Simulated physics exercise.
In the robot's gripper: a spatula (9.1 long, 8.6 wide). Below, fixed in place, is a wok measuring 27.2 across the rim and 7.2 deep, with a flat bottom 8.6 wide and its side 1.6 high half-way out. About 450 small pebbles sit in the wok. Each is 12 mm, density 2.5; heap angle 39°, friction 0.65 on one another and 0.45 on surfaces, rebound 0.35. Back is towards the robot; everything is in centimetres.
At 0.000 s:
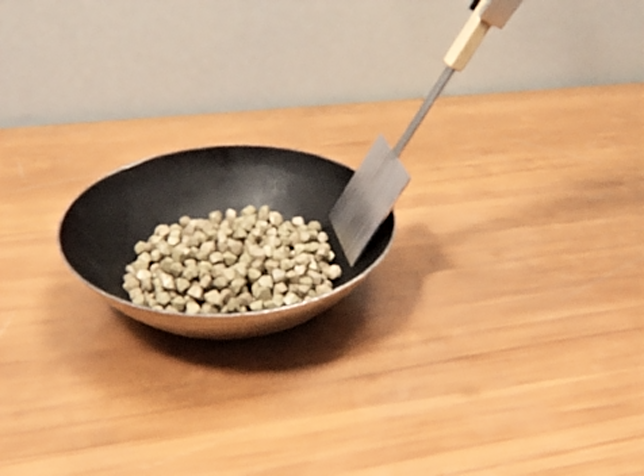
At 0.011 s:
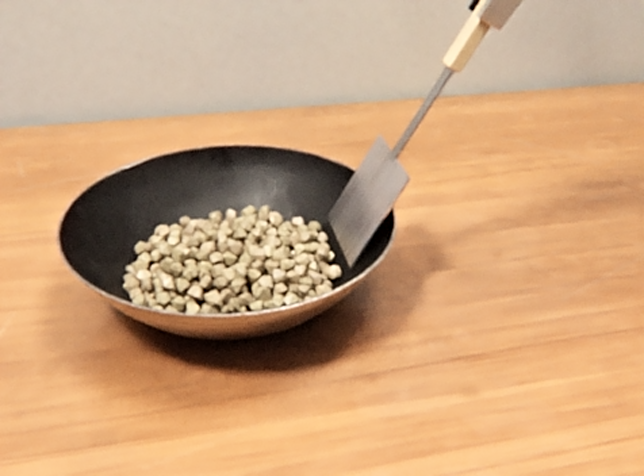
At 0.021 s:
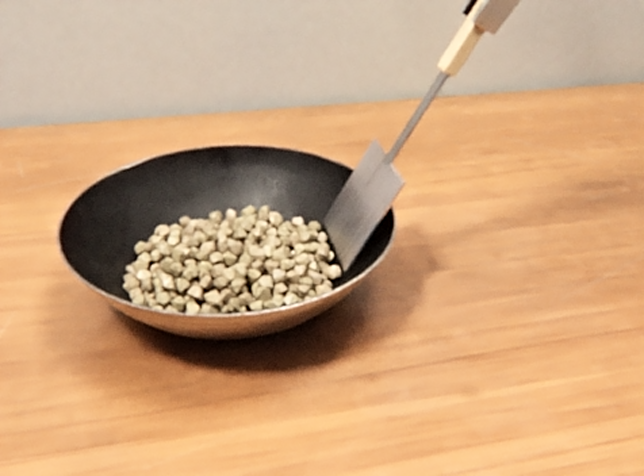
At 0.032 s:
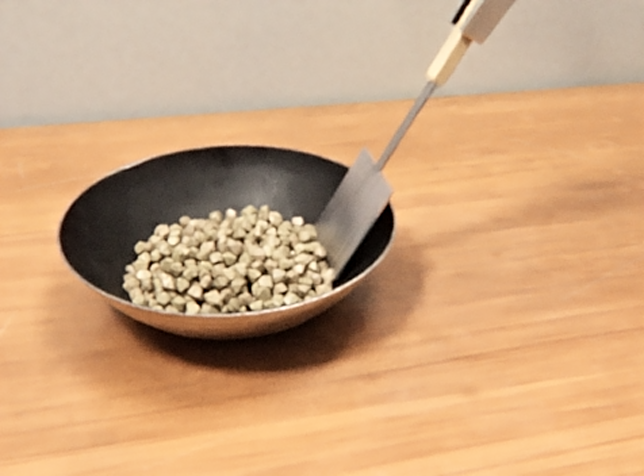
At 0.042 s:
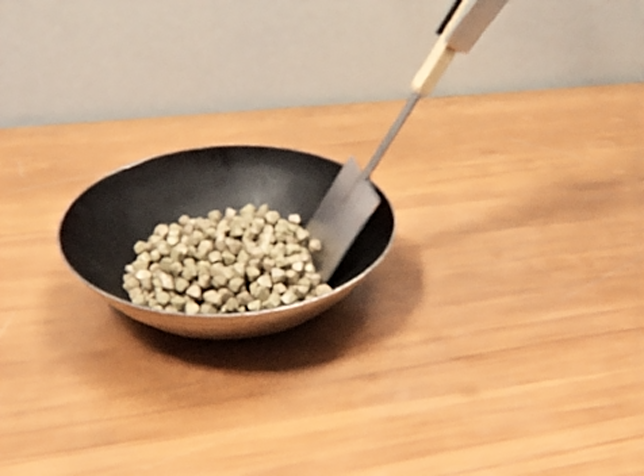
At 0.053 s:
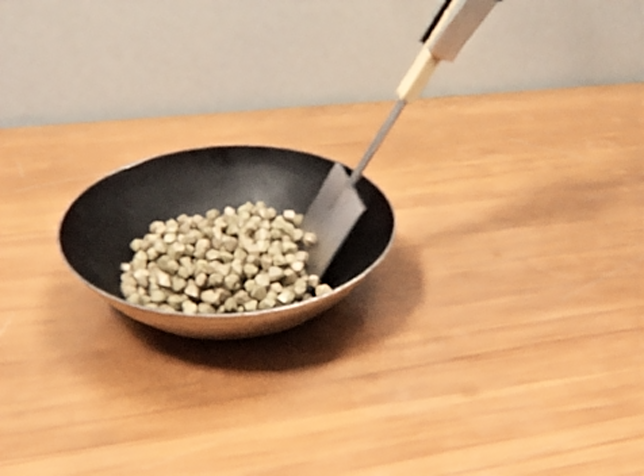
A metal spatula with a pale handle, resting inside the right side of a dark wok on a wooden table, slides slowly left and slightly down into a heap of small pale pebbles, nudging those at its edge slightly left.
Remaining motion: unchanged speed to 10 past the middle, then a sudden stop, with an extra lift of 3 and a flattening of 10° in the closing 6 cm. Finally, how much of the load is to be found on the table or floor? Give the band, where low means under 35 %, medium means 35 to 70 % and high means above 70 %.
Band: Medium.
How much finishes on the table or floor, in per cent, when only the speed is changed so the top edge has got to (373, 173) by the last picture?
About 45 percent.
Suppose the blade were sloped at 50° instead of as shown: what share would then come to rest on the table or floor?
Then roughly 55 percent.
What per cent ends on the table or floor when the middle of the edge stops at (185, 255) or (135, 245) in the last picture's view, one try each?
Roughly 5 and 50 per cent.
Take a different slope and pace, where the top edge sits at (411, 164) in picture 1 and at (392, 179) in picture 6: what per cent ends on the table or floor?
35 %.
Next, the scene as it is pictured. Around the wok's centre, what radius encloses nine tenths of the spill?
That distance is around 50 cm.
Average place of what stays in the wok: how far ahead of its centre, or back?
I'd say close to 3.0 cm toward the front.
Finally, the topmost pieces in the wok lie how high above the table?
Close to 6.0 centimetres high.
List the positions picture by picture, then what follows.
In the first frame, the spatula top edge at (395, 155), sloping 60°; upper third of the load around (231, 256), from x 130 to 335, top at y 210; 452 in the wok.
In the second frame, the spatula top edge at (394, 155), sloping 60°; upper third of the load around (231, 256), from x 130 to 335, top at y 210.
In the third frame, the spatula top edge at (389, 160), sloping 60°; upper third of the load around (231, 256), from x 130 to 335, top at y 210.
In the fourth frame, the spatula top edge at (379, 168), sloping 60°; upper third of the load around (230, 256), from x 130 to 330, top at y 210.
In the fifth frame, the spatula top edge at (365, 177), sloping 60°; upper third of the load around (232, 255), from x 130 to 325, top at y 210.
In the sixth frame, the spatula top edge at (350, 184), sloping 60°; upper third of the load around (232, 254), from x 130 to 325, top at y 205; 452 in the wok.
After 0.10 s, sloping 60°, highest piece 7 above the table; 452 in the wok.
After 0.15 s, sloping 58°, highest piece 10 above the table; 450 in the wok, 2 on the blade or in flight.
After 0.37 s, sloping 50°, highest piece 21 above the table; 199 in the wok, 17 on the table or floor, 236 on the blade or in flight.
After 1.42 s, sloping 50°, highest piece 8 above the table; 253 on the table or floor, 199 in the wok.
In the end, 253 on the table or floor, 199 in the wok. That is 56 % on the table or floor.
